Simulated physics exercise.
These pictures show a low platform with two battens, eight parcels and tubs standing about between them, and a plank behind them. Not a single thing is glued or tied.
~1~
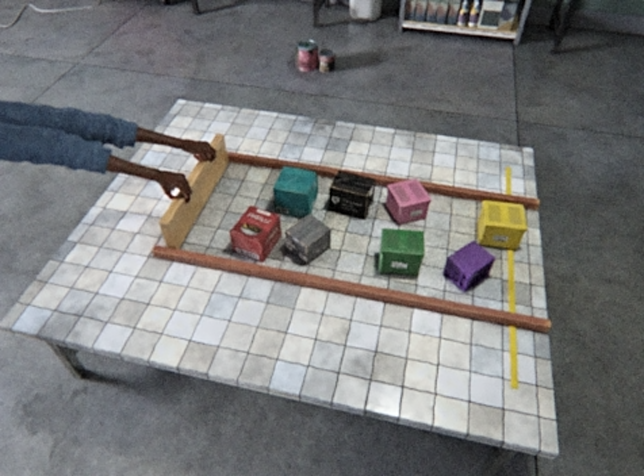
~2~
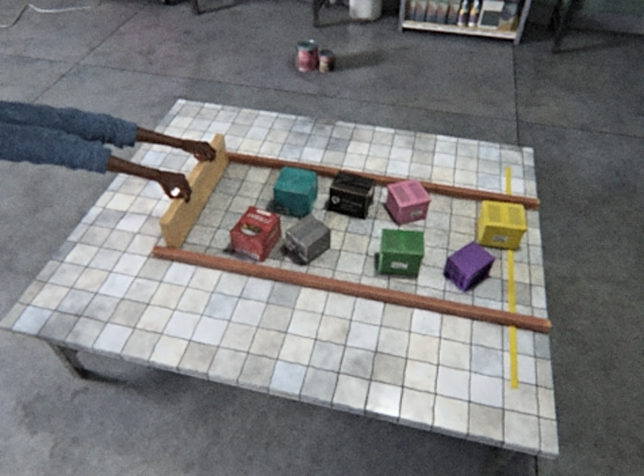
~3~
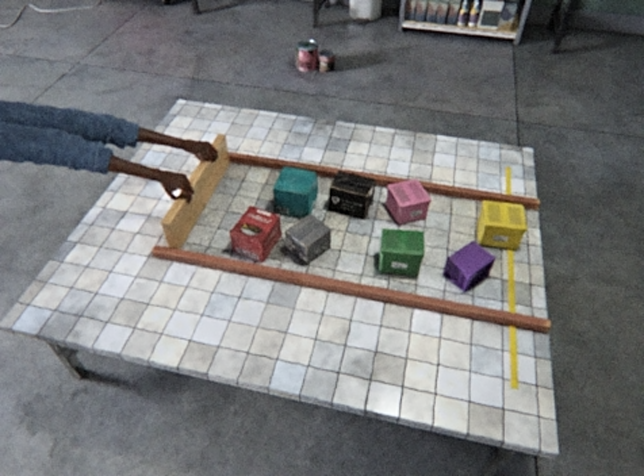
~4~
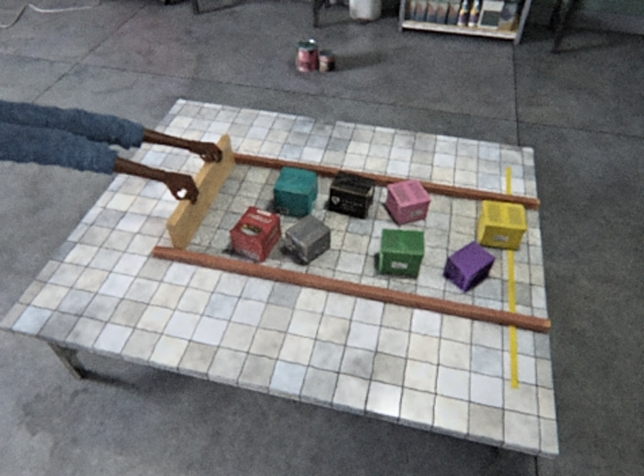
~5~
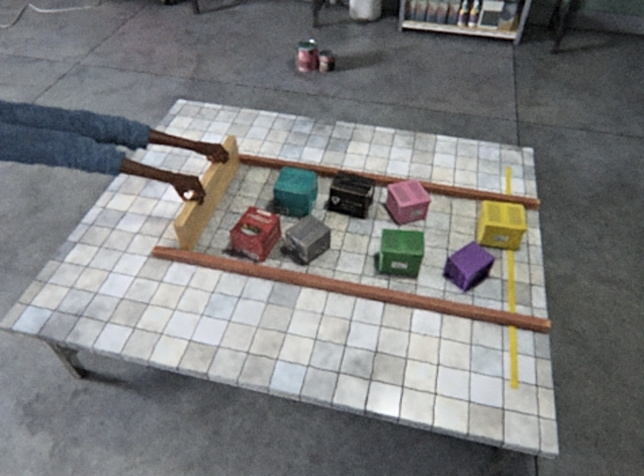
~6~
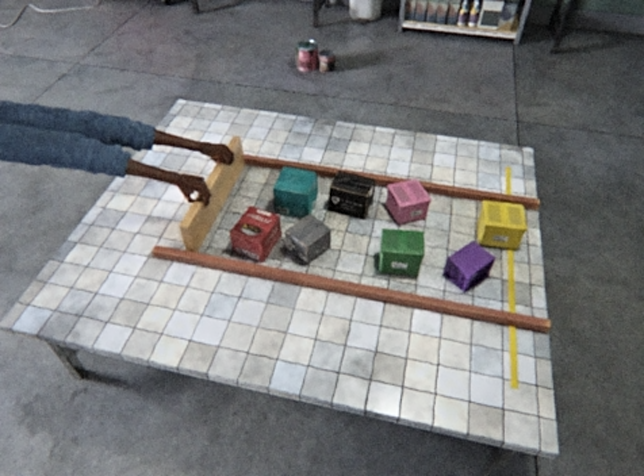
Hands sliding a wooden plank slightly rightward between two battens on a tiled platform, toward eight colourful boxes that remain still.
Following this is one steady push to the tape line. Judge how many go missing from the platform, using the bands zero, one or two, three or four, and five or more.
The tally of those that come down is above four.
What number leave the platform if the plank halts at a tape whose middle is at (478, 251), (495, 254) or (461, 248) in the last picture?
In order: 4, 6 and 4.
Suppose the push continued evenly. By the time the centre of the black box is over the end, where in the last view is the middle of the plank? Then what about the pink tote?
Its middle is around (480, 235) and around (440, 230).
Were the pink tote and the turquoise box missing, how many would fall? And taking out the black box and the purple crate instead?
Fallen: 4, and 4 in the other try.
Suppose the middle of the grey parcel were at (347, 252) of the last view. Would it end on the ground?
Result: It falls away.
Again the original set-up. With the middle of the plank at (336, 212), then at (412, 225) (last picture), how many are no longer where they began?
The first count is 6, and then it's 8.
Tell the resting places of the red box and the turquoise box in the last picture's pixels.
In the last picture they sit at about (535, 282) and about (534, 231).
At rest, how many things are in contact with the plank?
Tally at the end: 2.
Soon after, none off yet; yellow tote at rest near (500, 226); purple crate at rest near (469, 266); green tote moved a little near (412, 256).
At rest, the number that fall off is five or more; fallen, grey parcel, black box, pink tote, green tote, purple crate and yellow tote.
